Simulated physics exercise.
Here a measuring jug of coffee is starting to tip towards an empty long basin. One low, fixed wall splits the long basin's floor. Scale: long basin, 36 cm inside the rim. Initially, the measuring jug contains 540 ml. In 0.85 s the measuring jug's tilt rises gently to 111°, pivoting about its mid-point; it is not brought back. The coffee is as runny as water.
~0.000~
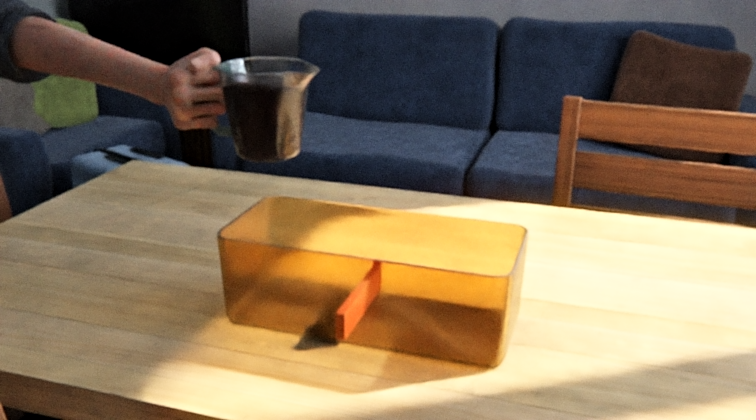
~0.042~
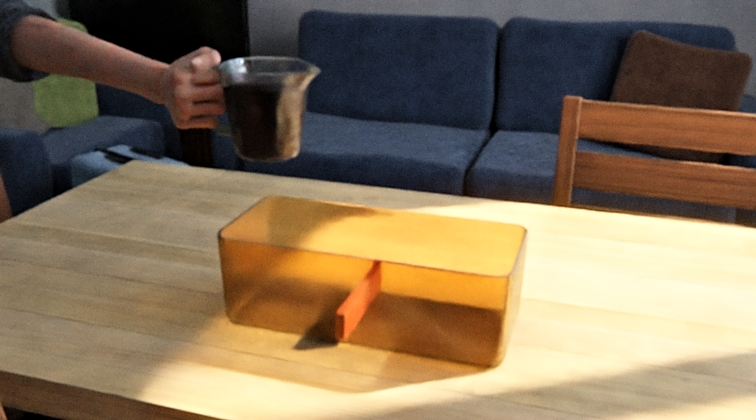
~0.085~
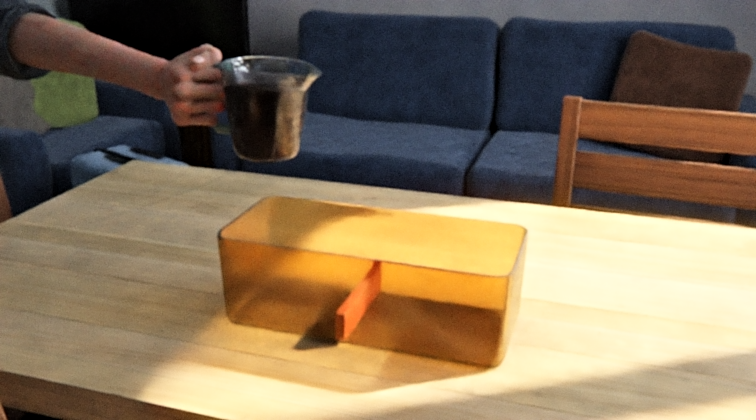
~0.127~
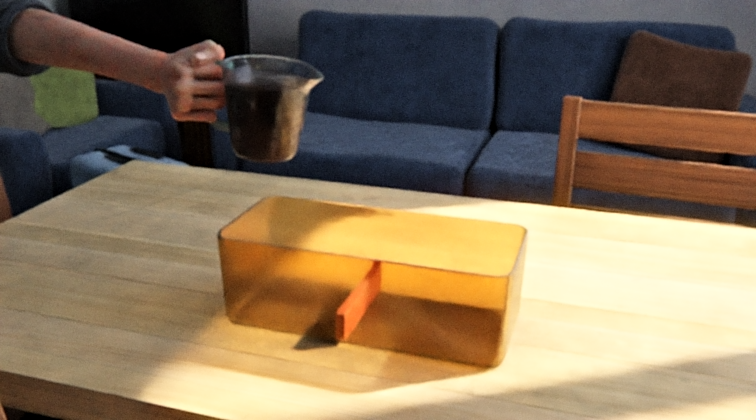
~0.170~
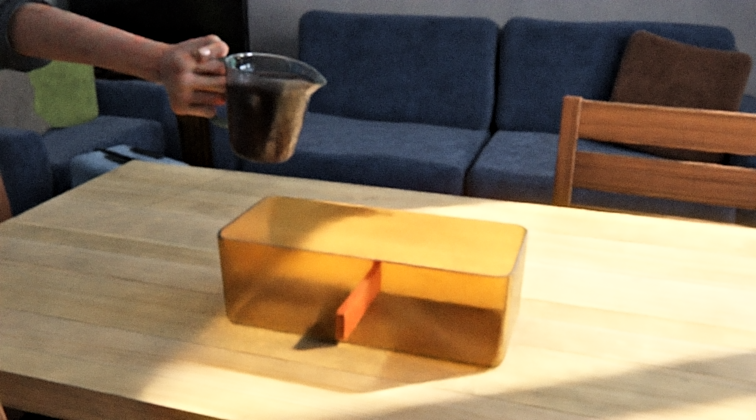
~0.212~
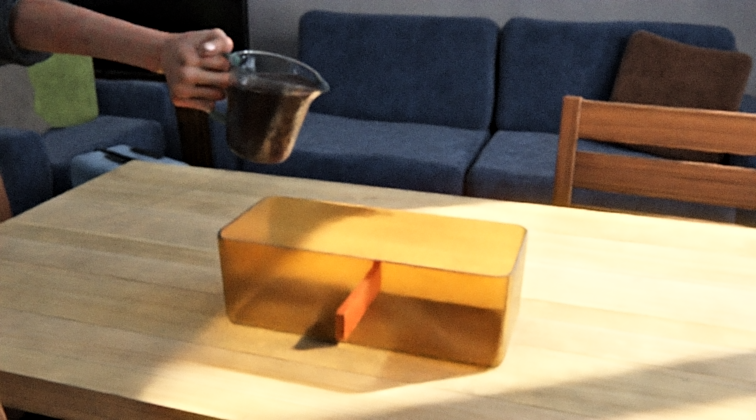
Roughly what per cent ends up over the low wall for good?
About 64 in every hundred.
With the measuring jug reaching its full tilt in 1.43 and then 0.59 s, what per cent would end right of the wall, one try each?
75 then 50 %.
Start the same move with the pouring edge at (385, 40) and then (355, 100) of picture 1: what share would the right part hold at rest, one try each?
I'd say 85 percent on the first go, 95 percent on the next.
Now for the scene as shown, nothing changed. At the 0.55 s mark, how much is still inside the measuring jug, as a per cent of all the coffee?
At that time about 62 in a hundred parts are still held.
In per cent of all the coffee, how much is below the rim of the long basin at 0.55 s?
The basin holds roughly 12 in a hundred parts at that moment.
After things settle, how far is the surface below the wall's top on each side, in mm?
I'd say some 28 mm on the left and some 24 mm on the right.
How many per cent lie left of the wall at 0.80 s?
About 22 percent.
After 0.55 s the tilt is 81° and 62 per cent is still to pour, 0 is left of the wall and 12 right of it.
After 0.80 s the tilt is 110° and 8 per cent is still to pour, 21 is left of the wall and 57 right of it.
After 1.07 s the tilt is 111° and 0 per cent is still to pour, 35 is left of the wall and 64 right of it.
After 1.35 s the tilt is 111° and 0 per cent is still to pour, 35 is left of the wall and 64 right of it.
In the end 35 per cent lies left of the wall, 64 right of it and 1 outside.
